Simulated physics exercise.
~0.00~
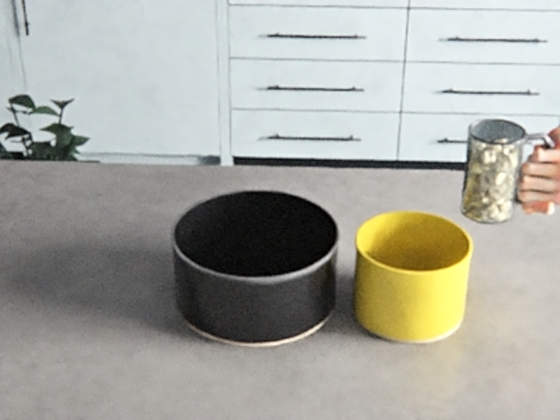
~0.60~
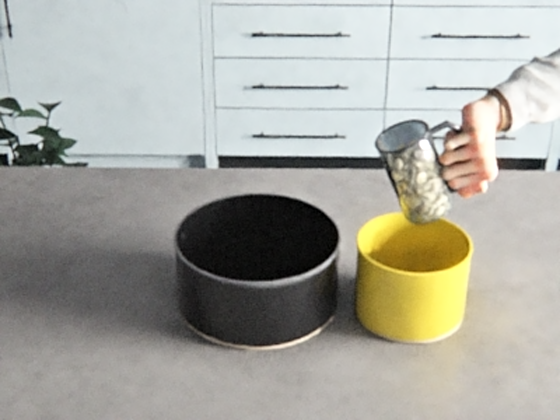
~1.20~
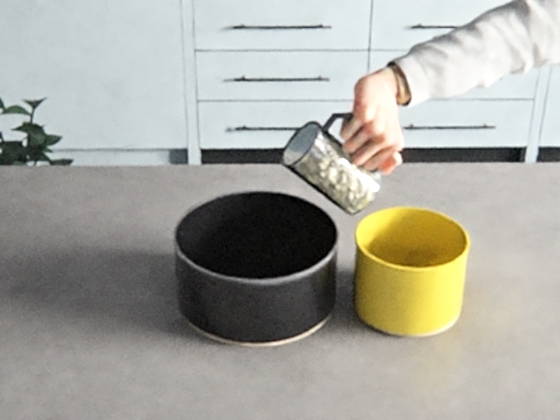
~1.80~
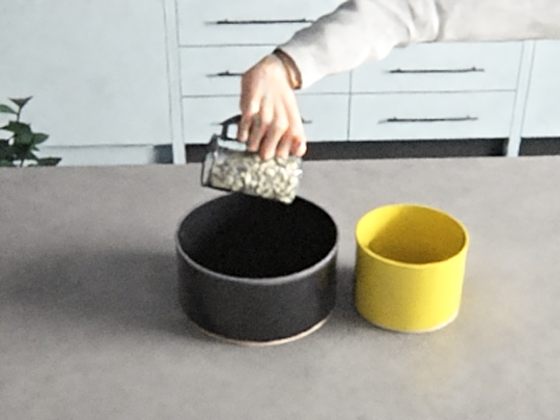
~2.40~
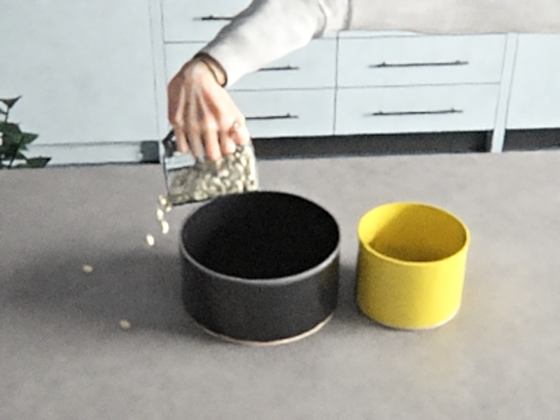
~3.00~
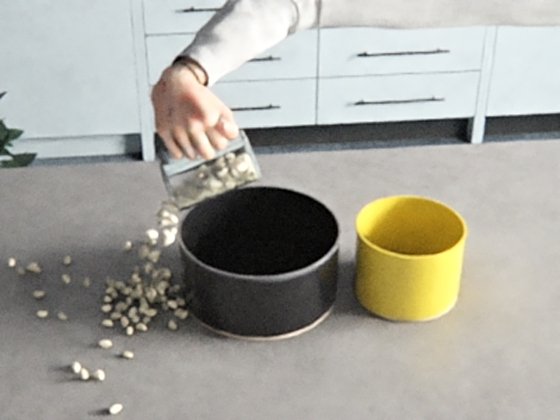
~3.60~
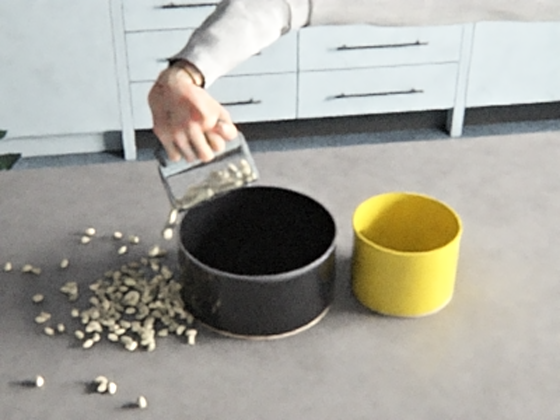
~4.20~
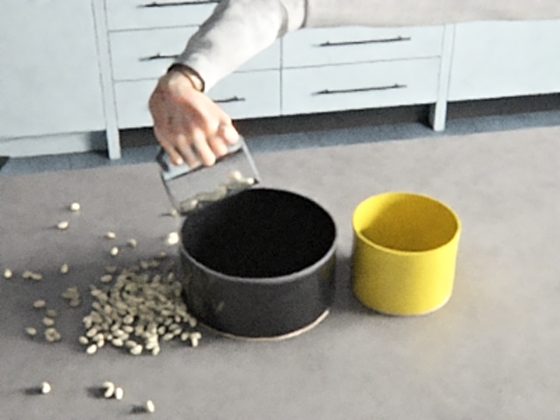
On a grey countertop, a hand tips a glass mug of white beans past yellow and black pots, spilling them beside the black one.
